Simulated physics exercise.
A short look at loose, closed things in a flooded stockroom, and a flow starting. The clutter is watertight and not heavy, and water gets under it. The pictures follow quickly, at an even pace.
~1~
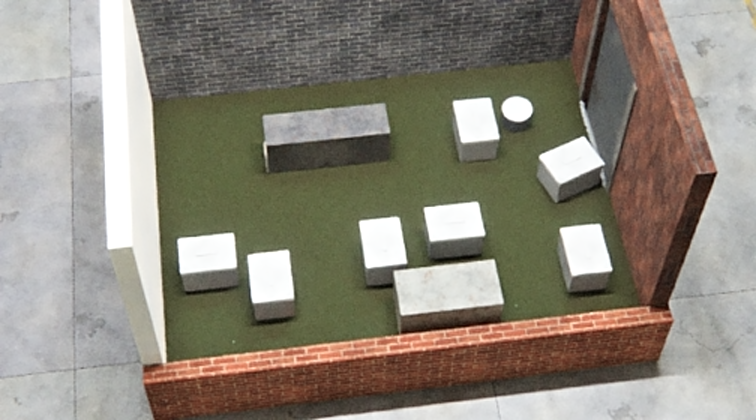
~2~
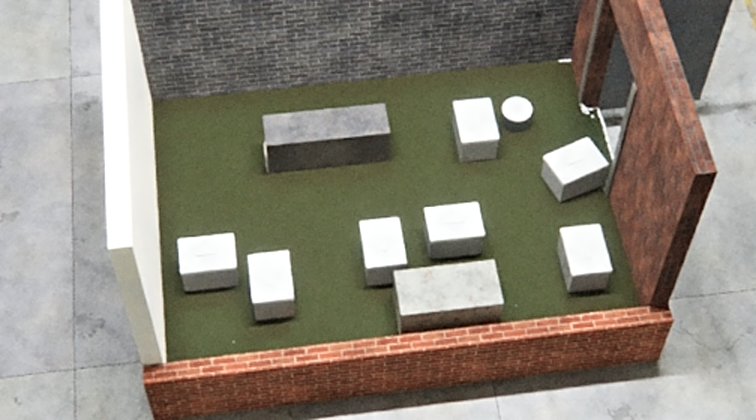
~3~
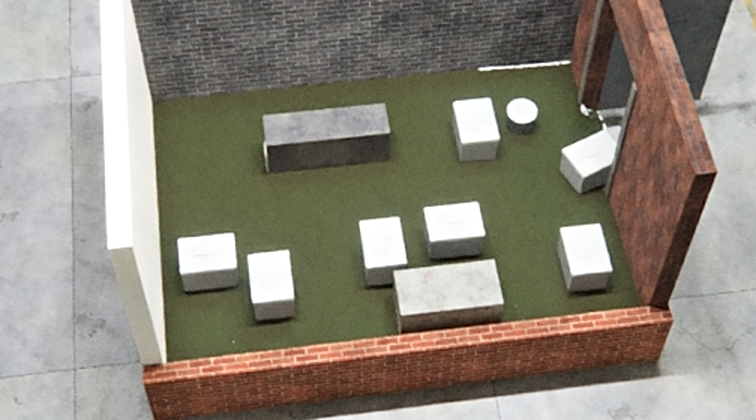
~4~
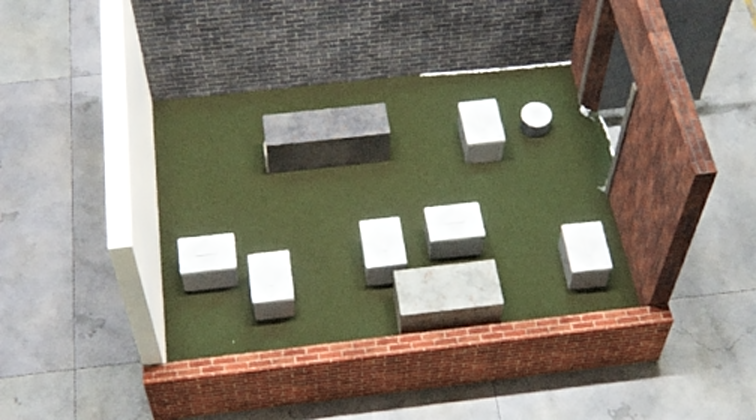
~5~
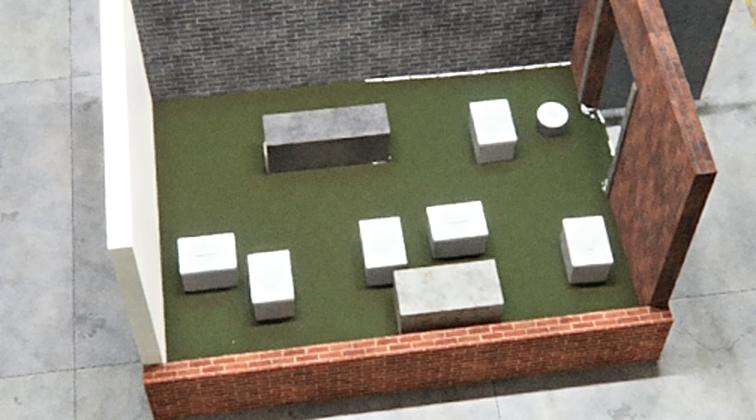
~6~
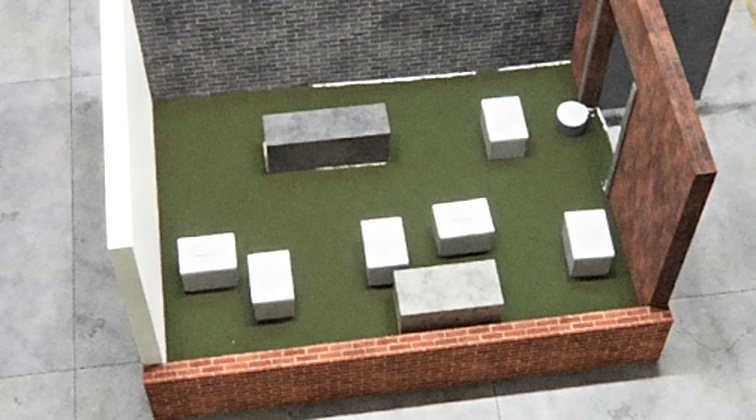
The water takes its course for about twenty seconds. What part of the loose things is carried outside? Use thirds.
That comes to two thirds or more.
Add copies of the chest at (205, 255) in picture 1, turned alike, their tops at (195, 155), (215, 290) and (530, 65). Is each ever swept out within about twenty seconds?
In that order: No, inside, gone.
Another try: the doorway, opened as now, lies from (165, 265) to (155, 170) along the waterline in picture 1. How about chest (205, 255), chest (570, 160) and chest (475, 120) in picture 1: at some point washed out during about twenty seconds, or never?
As listed: Out, still in, left behind.
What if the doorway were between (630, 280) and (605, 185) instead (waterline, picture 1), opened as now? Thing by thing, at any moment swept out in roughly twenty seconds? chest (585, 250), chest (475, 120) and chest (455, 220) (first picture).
In turn: Out, through, out.
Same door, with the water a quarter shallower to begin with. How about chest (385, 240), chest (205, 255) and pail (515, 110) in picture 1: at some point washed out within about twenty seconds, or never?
In turn: Out, inside, washed out.
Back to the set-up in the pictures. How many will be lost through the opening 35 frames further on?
I count 6.
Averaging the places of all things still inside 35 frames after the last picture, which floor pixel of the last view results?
Near (343, 250).
A moment on, 2 of 8 are out; 6 afloat.
Next, 5 of 8 are out; 3 afloat.
Later, 6 of 8 are out; 2 afloat.
In the end, 6 of 8 are out; 2 afloat.
